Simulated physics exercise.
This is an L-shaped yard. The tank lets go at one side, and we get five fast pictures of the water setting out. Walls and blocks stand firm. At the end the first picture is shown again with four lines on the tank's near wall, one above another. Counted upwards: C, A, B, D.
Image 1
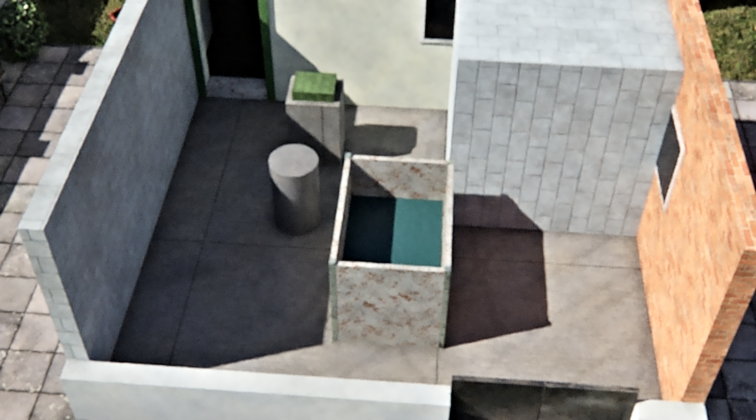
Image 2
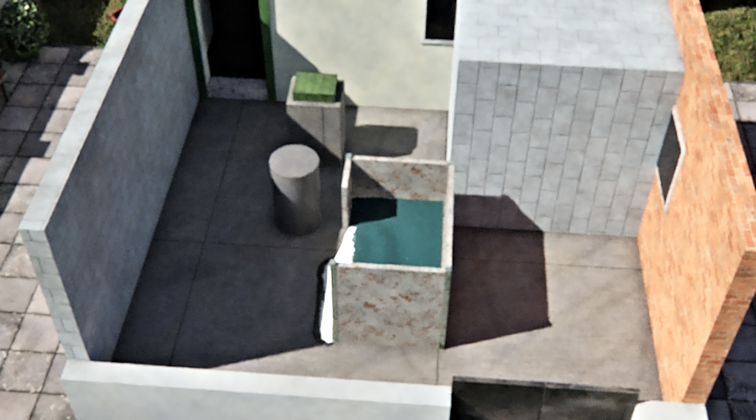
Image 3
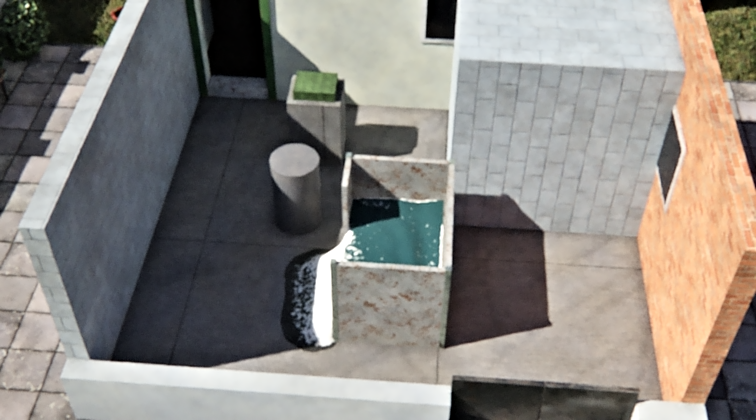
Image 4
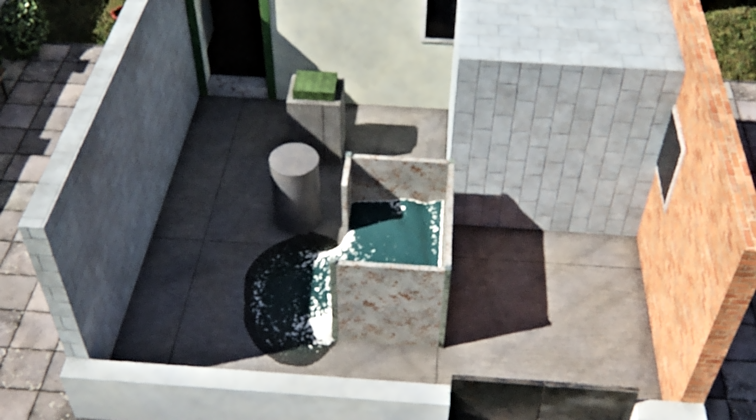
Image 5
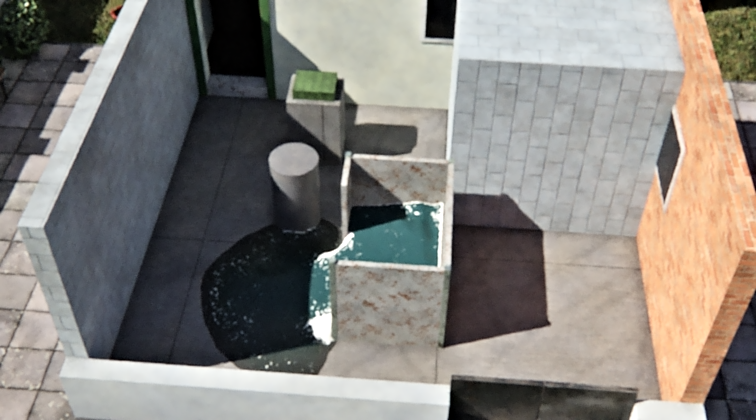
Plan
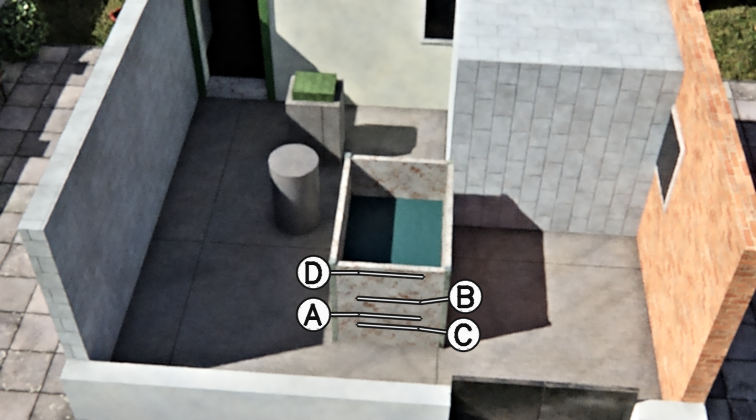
Teal water rests in a speckled stone tank at the middle of an L-shaped paved yard, seen from high above, with the camera still. A grey cylinder and a pale block topped with green stand behind it, between a grey wall at left and an orange brick one at right. The water pours out of the tank's left side in a white, foaming rush and spreads leftward across the paving in a dark, widening pool.
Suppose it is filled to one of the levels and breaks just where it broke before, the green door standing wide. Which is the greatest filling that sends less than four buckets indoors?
B.
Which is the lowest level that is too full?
Level D.
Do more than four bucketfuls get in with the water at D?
Yes, it does.
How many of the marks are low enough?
Three of them.
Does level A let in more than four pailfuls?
No.
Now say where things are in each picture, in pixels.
The first frame shows water in the tank at rest, its middle at (394, 247); foot of the green doorway at (238, 98); shut gate at (543, 390).
In the second frame, 1 % of the ground under water, visible out to (323, 275).
In the third frame, 4 % of the ground under water, visible out to (296, 264).
In the fourth frame, 7 % of the ground under water, visible out to (261, 261).
In the fifth frame, 12 % of the ground under water, visible out to (215, 269).
In white, A at (388, 316); B at (389, 300); C at (388, 326); D at (390, 274); from the bottom up C, A, B, D.
Choosing A, nothing gets over.
Choosing B, a splash gets over, under a bucket.
Choosing C, nothing gets over.
Choosing D, about 9 bucketfuls get in.
